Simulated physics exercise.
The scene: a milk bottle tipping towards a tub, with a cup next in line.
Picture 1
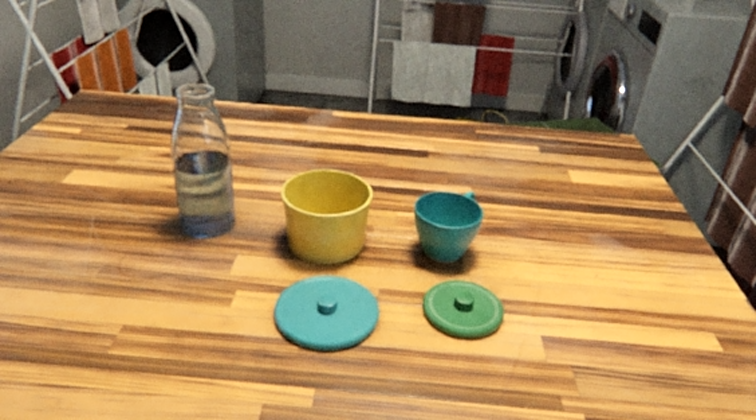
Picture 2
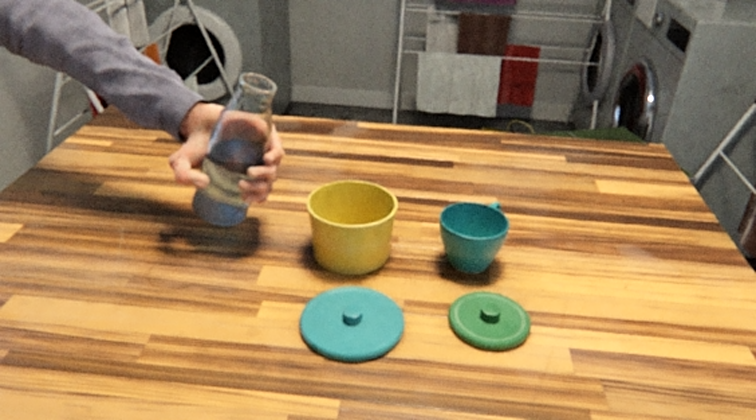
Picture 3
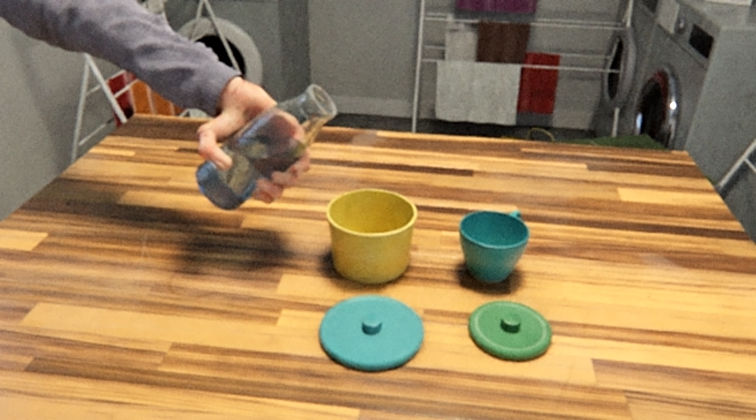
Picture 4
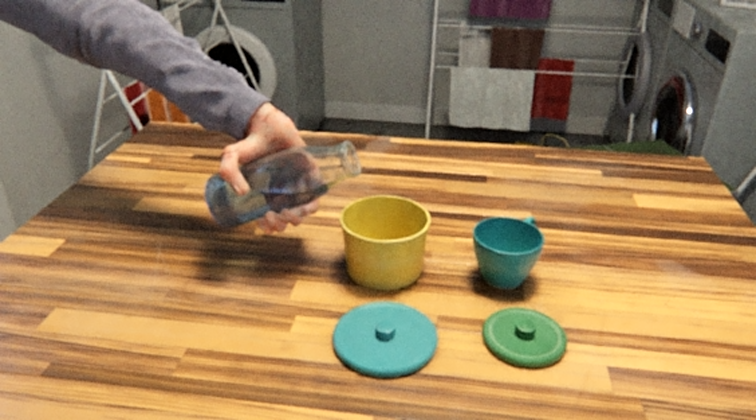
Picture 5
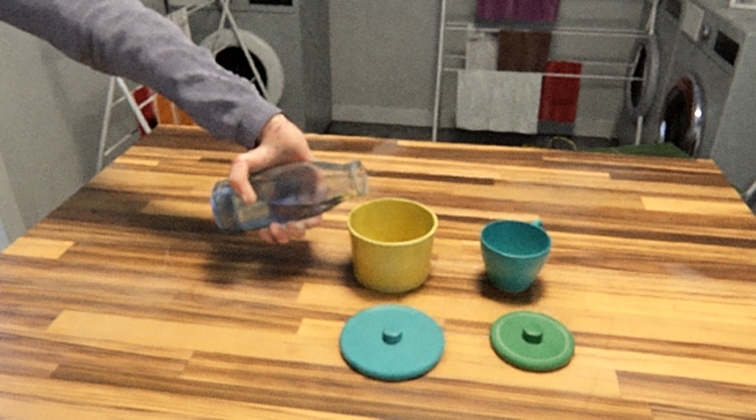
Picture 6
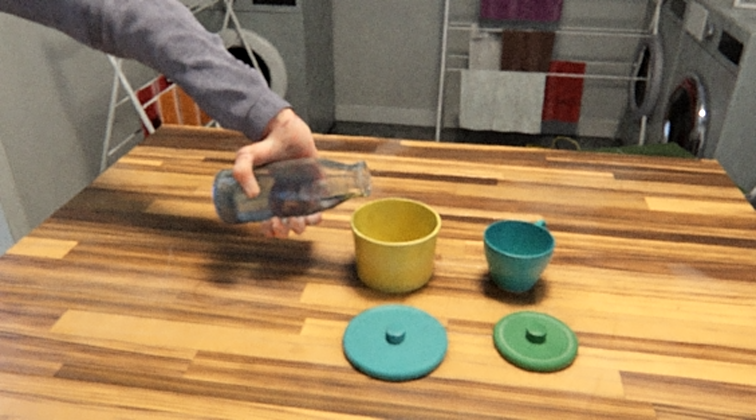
The clip opens on a wooden table with a partly filled glass bottle, an open yellow tub and a teal cup, two round lids lying in front. A hand reaches in from the left and lifts the bottle, then tilts it rightward until it lies nearly level, its mouth beside the tub's rim.
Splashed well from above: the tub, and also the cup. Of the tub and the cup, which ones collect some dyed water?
Tub: Collects some, cup: Collects some.
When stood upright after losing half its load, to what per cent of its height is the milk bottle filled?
Roughly 25 in a hundred.
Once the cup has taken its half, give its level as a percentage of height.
I'd guess some 75 per cent.
Soon after, the dyed water goes into the tub.
Later, the dyed water goes into the cup.
In the end, the tub has its share inside; the cup has its share inside.
